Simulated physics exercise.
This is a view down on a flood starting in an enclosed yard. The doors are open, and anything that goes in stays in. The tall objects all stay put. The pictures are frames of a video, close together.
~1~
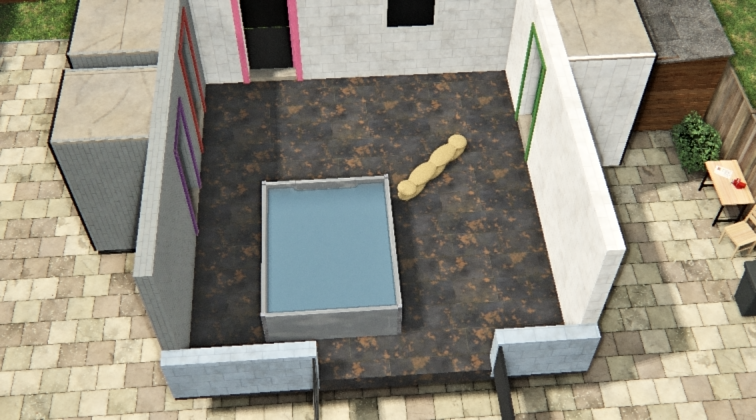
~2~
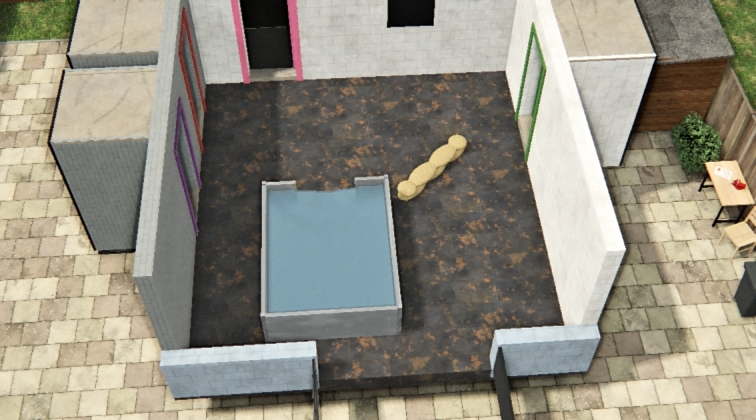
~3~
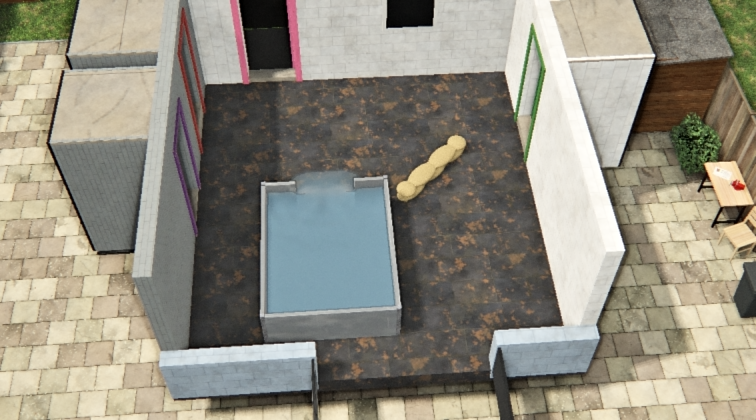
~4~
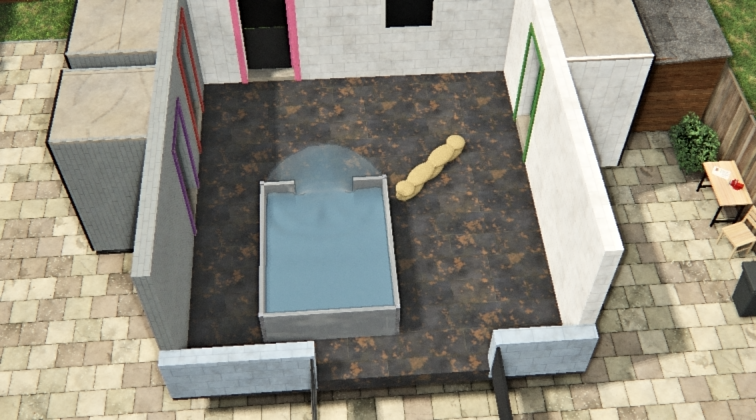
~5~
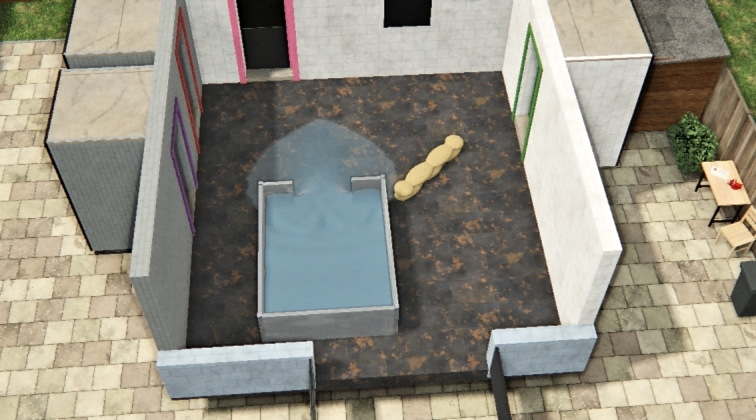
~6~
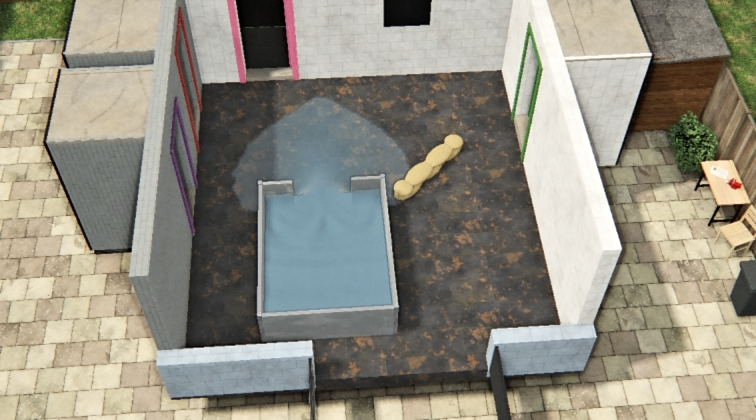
In a walled yard, water pours through a gap in a tank's far side and fans out across the dark floor.
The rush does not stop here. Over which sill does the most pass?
The pink sill.
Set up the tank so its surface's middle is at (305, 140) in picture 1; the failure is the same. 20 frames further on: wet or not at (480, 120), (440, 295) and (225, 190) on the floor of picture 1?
Point by point, the spots are hit, not hit and hit.
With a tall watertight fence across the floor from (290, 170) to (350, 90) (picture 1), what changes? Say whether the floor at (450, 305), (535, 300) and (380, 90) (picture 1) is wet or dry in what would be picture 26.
Going through them in the order asked, I'd say still bare, then still bare, then reached by the flood.
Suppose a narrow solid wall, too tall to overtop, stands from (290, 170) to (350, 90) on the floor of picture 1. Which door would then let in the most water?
It's the purple one.
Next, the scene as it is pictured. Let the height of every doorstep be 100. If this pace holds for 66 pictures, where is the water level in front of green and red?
First 60 percent, then 30 percent.
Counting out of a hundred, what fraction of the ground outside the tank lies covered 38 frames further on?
85 %.
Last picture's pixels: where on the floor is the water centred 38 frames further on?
That comes out near (351, 189).
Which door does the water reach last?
It's the green door.
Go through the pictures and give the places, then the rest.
In the first picture, the water tank at (329, 245) is whole and still.
In the second picture, the front is at a hidden place, out from the gap on the water tank's far side.
In the third picture, water pours out on the water tank's far side and has run to (347, 174).
In the fourth picture, water pours out on the water tank's far side and has run to (328, 147).
In the fifth picture, the front is at (325, 122), out from the gap on the water tank's far side.
In the sixth picture, water pours out on the water tank's far side and has run to (323, 101).
A moment on, water covers 35 % of the floor; green door not reached, pink door a trickle in, red door wet at the sill, nothing in, purple door not reached.
Next, water covers 40 % of the floor; green door not reached, pink door some in, red door wet at the sill, nothing in, purple door wet at the sill, nothing in.
Then, water covers 45 % of the floor; green door wet at the sill, nothing in, pink door a lot in, red door wet at the sill, nothing in, purple door wet at the sill, nothing in.
Later, water covers 85 % of the floor; green door wet at the sill, nothing in, pink door a lot in, red door wet at the sill, nothing in, purple door a trickle in.
In the end, water covers 95 % of the floor; green door wet at the sill, nothing in, pink door a lot in, red door wet at the sill, nothing in, purple door a trickle in; the pink door has let in the most.
